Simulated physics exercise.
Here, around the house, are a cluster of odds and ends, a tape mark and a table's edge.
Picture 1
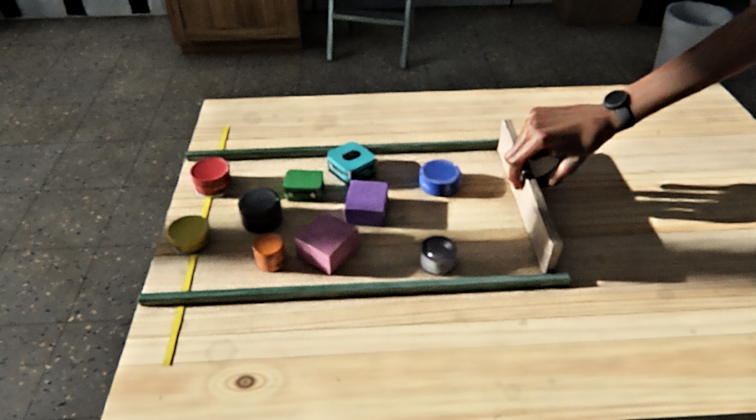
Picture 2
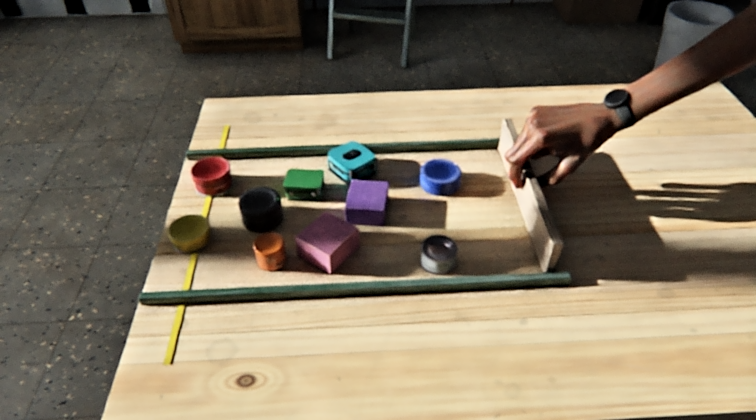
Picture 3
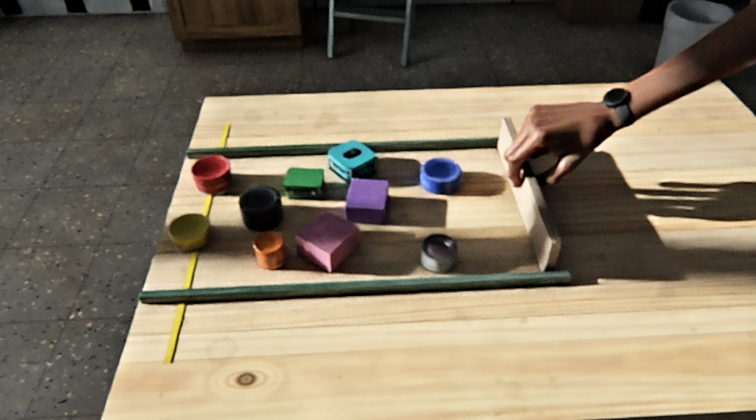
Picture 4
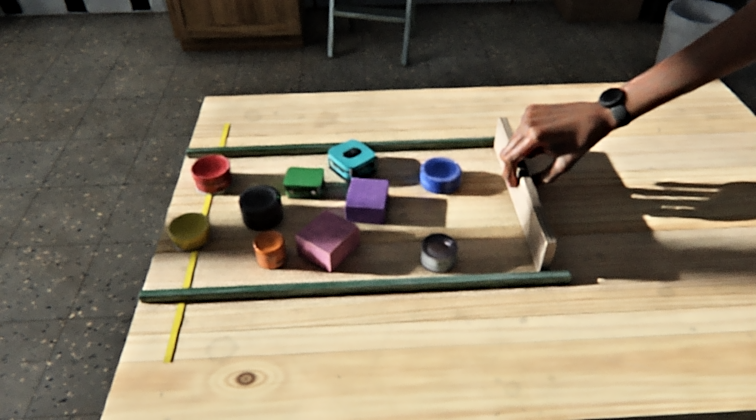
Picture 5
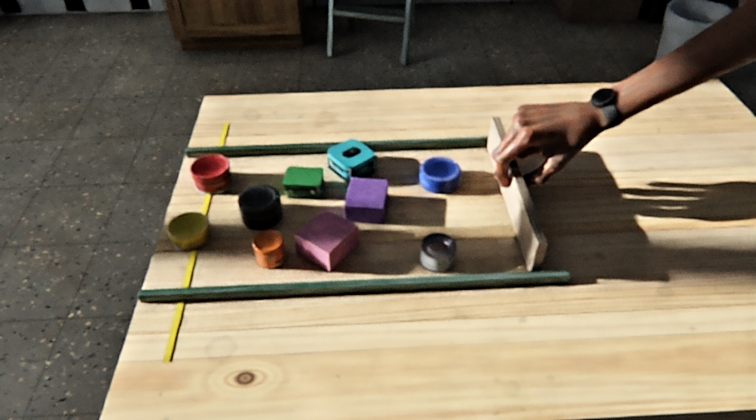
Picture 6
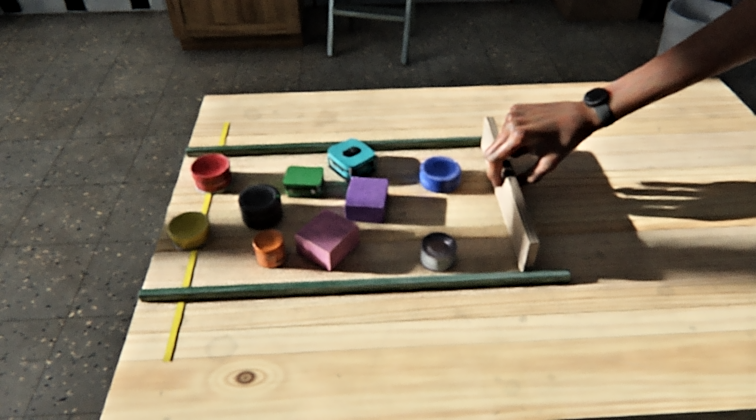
A hand gripping an upright wooden board slides it slightly left between two green rails, while the colourful tubs and blocks stay still.
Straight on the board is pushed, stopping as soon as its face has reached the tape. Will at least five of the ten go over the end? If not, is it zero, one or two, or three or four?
Yes, five or more go over.
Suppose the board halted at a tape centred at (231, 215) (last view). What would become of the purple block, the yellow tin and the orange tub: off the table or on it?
In short: Purple block safe, yellow tin gone, orange tub safe.
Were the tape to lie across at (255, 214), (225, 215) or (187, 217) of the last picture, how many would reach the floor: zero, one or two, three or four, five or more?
Spot one gives one to two, spot two gives three or four, spot three gives five or more.
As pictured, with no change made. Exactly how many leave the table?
That totals 7.
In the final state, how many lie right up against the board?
That number would be 3.
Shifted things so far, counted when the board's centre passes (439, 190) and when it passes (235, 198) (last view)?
At first I count 2, and then 10.
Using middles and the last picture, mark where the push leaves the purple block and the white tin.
In the last picture the purple block sits at (181, 211) while the white tin sits at (168, 270).
A little later, none off yet; yellow tin at rest near (190, 231); red pot at rest near (212, 174); black lid at rest near (261, 206).
Next, none off yet; yellow tin at rest near (190, 231); red pot at rest near (212, 174); black lid at rest near (259, 208).
Later still, none off yet; yellow tin shifted about its own width near (163, 238); red pot shifted about its own width near (173, 173); black lid shifted about its own width near (194, 212).
When it is over, the number that fall off is five or more; down, turquoise case, pink block, green case, orange tub, black lid, red pot and yellow tin.
